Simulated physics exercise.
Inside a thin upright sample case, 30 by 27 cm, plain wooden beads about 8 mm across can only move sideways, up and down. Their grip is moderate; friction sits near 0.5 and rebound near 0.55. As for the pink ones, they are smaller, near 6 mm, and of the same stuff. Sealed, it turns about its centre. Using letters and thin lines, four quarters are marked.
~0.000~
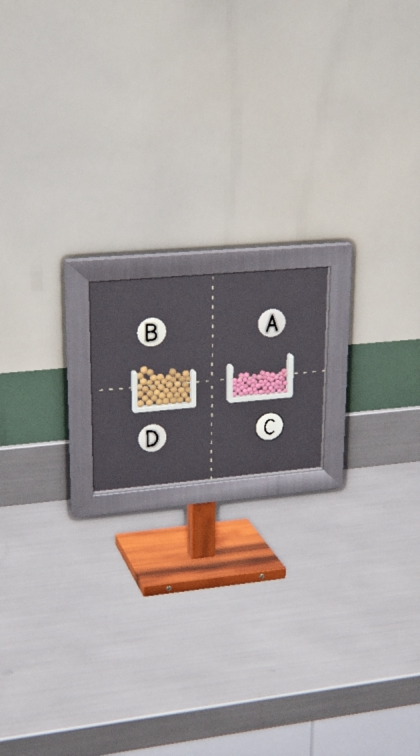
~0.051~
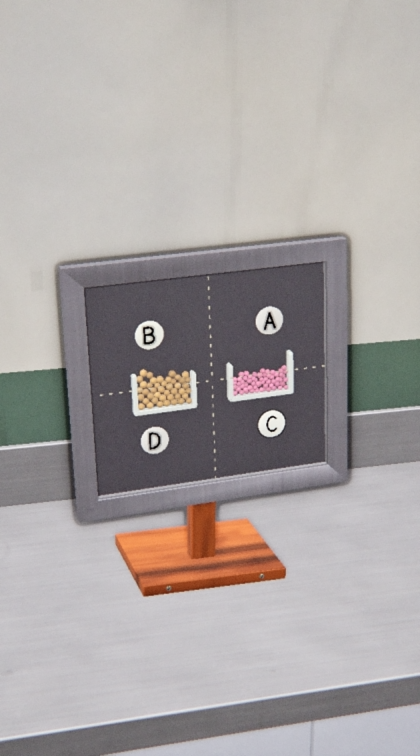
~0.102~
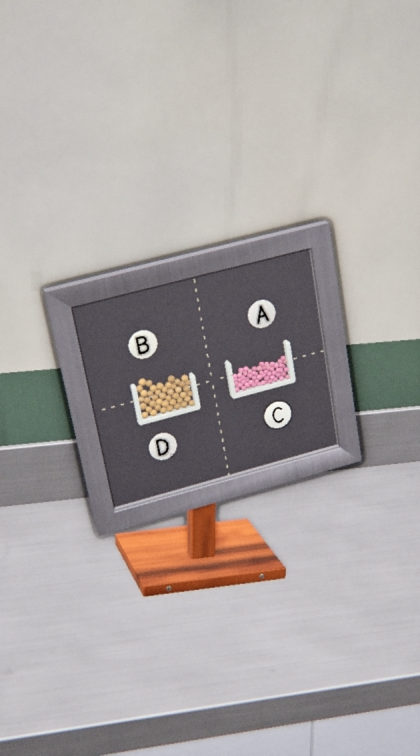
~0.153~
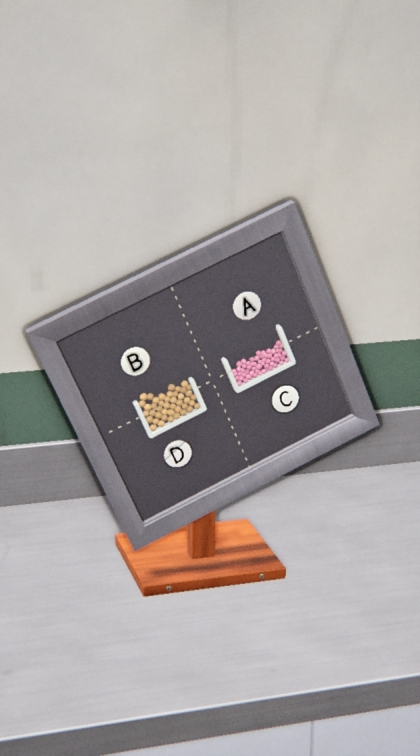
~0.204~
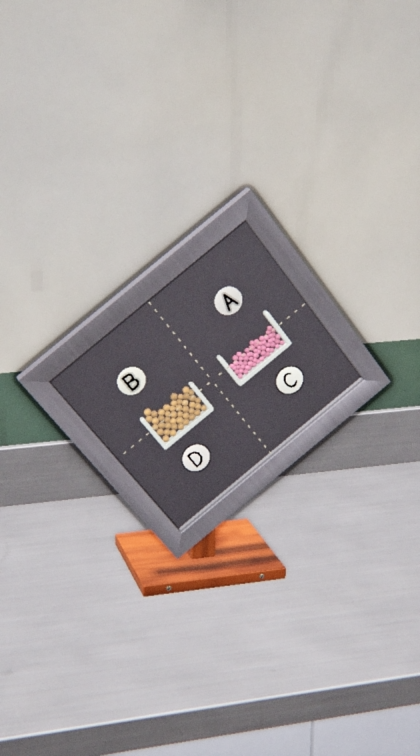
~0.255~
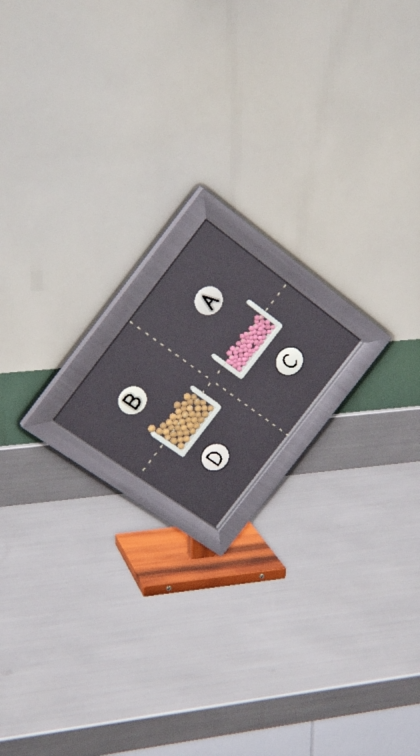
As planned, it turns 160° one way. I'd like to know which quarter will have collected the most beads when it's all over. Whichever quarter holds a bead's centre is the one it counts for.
That would be B.
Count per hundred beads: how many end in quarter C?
Something like 0 per cent finishes there.
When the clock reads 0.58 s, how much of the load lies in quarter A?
Around 45 percent.
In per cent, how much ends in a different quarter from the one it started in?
Close to 85 in a hundred.
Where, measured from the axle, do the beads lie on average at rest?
Some 2 cm right and 14 cm below.
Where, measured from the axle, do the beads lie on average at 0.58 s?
The middle sits around 2 cm left of it and 7 cm below it.
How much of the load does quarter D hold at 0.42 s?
The share there is close to 20 per cent.
After 0.42 s, it stands 97° anticlockwise; the beads' middle is in line with and level with the centre; A 15 %, B 20 %, C 45 %, D 20 %.
After 0.58 s, it stands 141° anticlockwise; the beads' middle is 2 cm left of and 7 cm below the centre; A 45 %, B 50 %, C 5 %, D 5 %.
After 0.72 s, it stands 160° anticlockwise; the beads' middle is in line with and 13 cm below the centre; A 30 %, B 70 %.
Settled by 1.3 s, it stands 160° anticlockwise; A 20 %, B 80 %, C 0 %, D 0 %.
